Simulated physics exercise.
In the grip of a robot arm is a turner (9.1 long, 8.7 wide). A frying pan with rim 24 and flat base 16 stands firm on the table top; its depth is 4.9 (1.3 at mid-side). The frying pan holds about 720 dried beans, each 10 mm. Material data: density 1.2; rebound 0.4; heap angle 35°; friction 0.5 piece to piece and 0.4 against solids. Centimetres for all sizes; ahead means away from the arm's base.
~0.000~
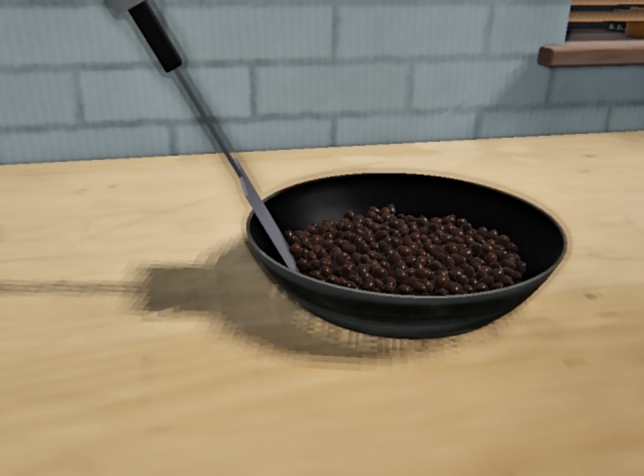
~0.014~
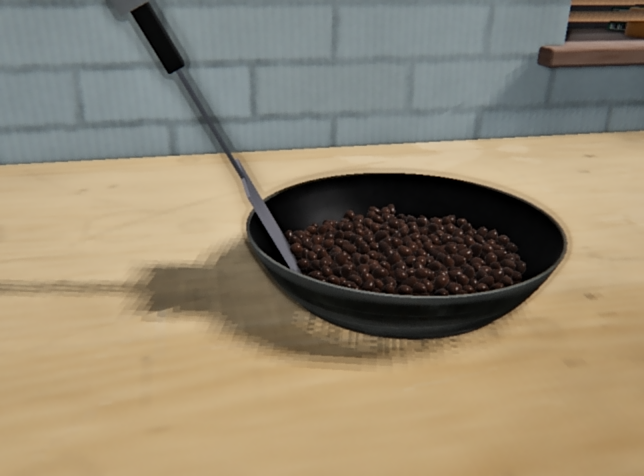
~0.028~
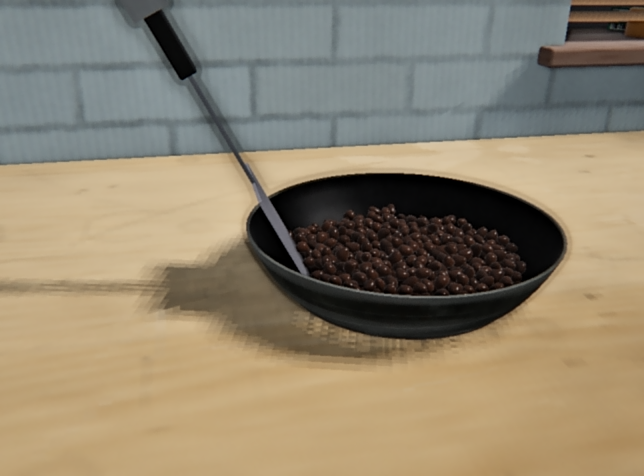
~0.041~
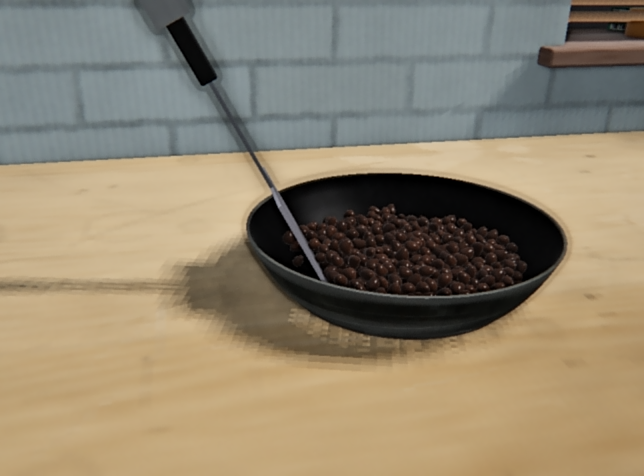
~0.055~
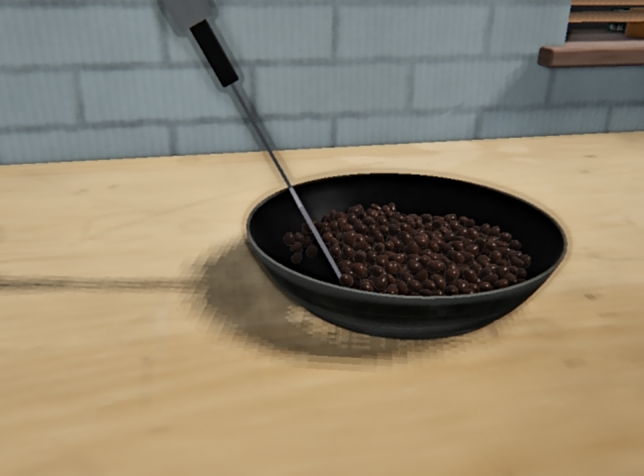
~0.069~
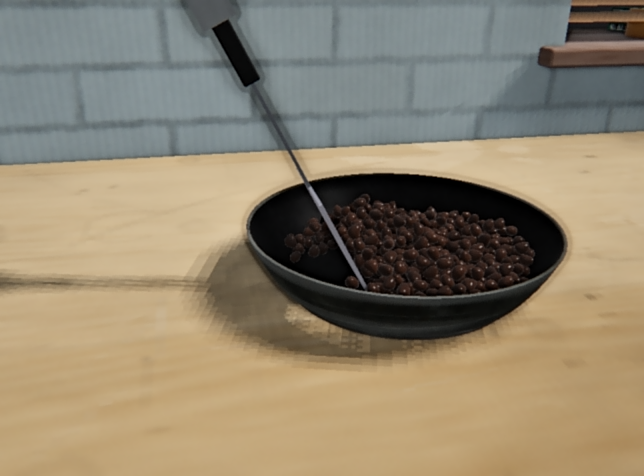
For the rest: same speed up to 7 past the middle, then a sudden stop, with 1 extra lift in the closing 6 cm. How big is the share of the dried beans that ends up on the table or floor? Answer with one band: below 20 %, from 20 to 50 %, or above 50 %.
From 20 to 50 %.
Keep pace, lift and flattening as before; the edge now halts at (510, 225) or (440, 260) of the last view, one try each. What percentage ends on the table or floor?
About 45 and 5 per cent.
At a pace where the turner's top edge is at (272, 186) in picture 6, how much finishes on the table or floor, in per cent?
About 10 percent.
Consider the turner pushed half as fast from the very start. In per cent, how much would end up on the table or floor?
It would be roughly 15 percent.
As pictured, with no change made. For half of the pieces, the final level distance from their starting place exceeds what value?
It comes to some 6 cm.
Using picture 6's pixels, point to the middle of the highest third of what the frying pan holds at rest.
Centre: Roughly (499, 237).
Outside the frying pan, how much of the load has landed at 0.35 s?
Roughly 15 percent.
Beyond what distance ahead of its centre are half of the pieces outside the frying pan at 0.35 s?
Roughly 16 cm.
After 0.10 s, sloping 63°, highest piece 6 above the table; 723 in the frying pan.
After 0.14 s, sloping 63°, highest piece 6 above the table; 723 in the frying pan.
After 0.35 s, sloping 63°, highest piece 9 above the table; 529 in the frying pan, 125 on the table or floor, 69 on the blade or in flight.
After 1.40 s, sloping 63°, highest piece 6 above the table; 527 in the frying pan, 196 on the table or floor.
At rest, 527 in the frying pan, 196 on the table or floor. That is 27 % on the table or floor.
